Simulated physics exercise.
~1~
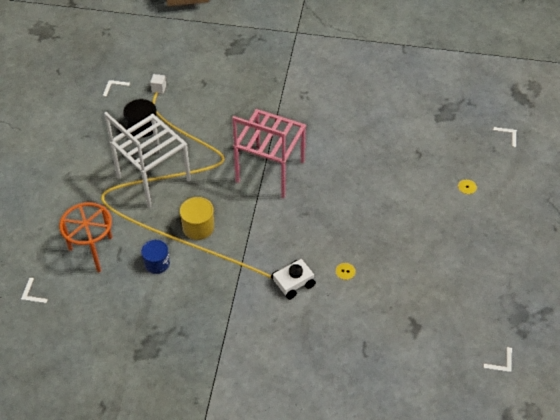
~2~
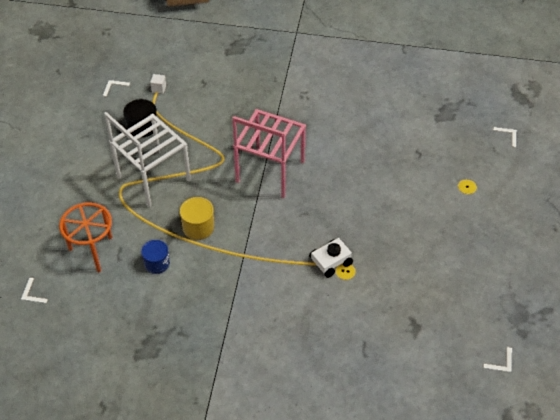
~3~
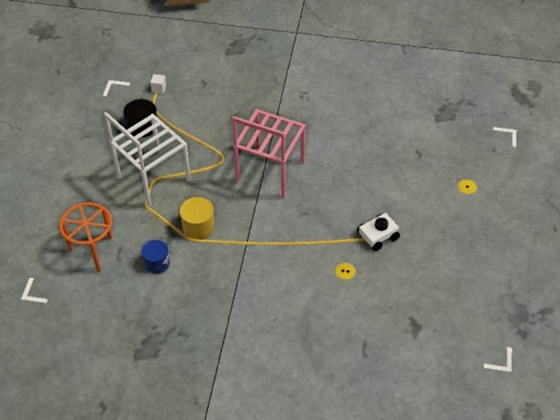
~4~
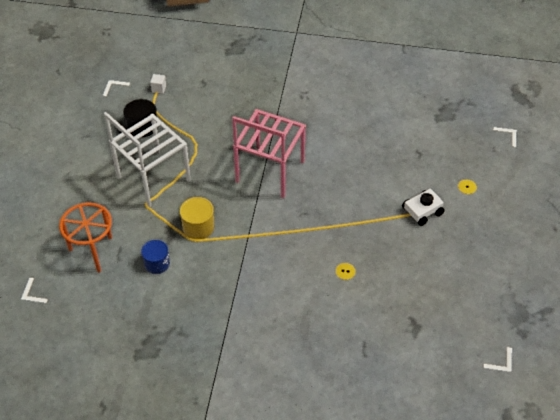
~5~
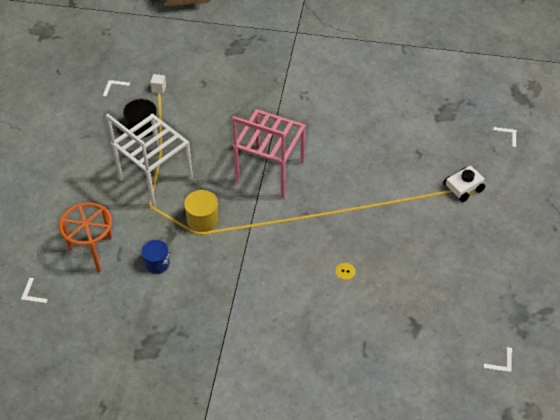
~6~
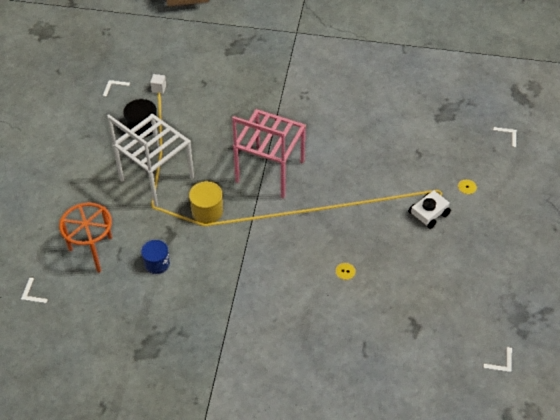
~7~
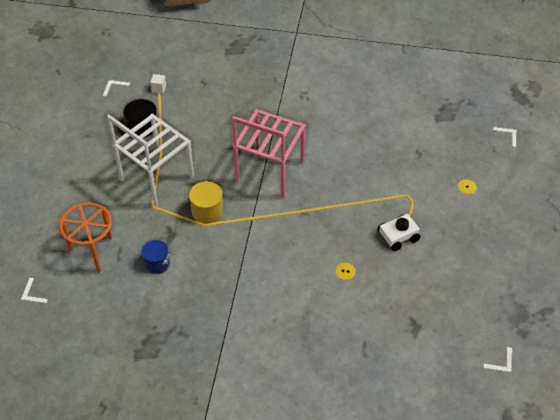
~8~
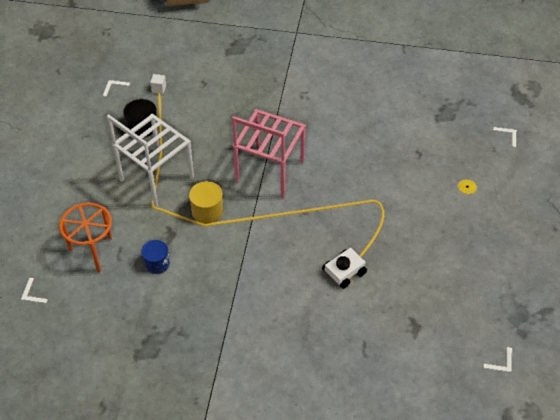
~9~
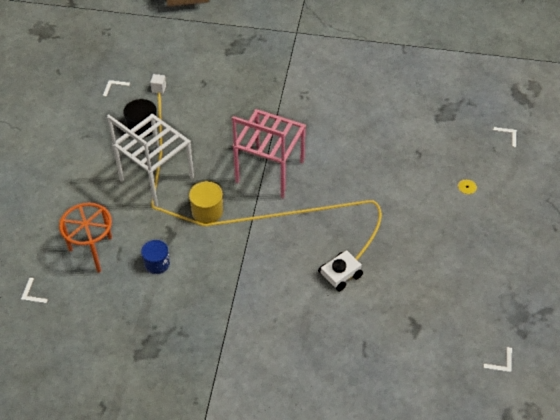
A small white cart trailing a yellow cord rolled up and right to a far yellow mark, the tightening cord nudging the yellow bin and white chair slightly, then it rolled back down-left and stopped over the nearer mark, the cord curving loosely behind.
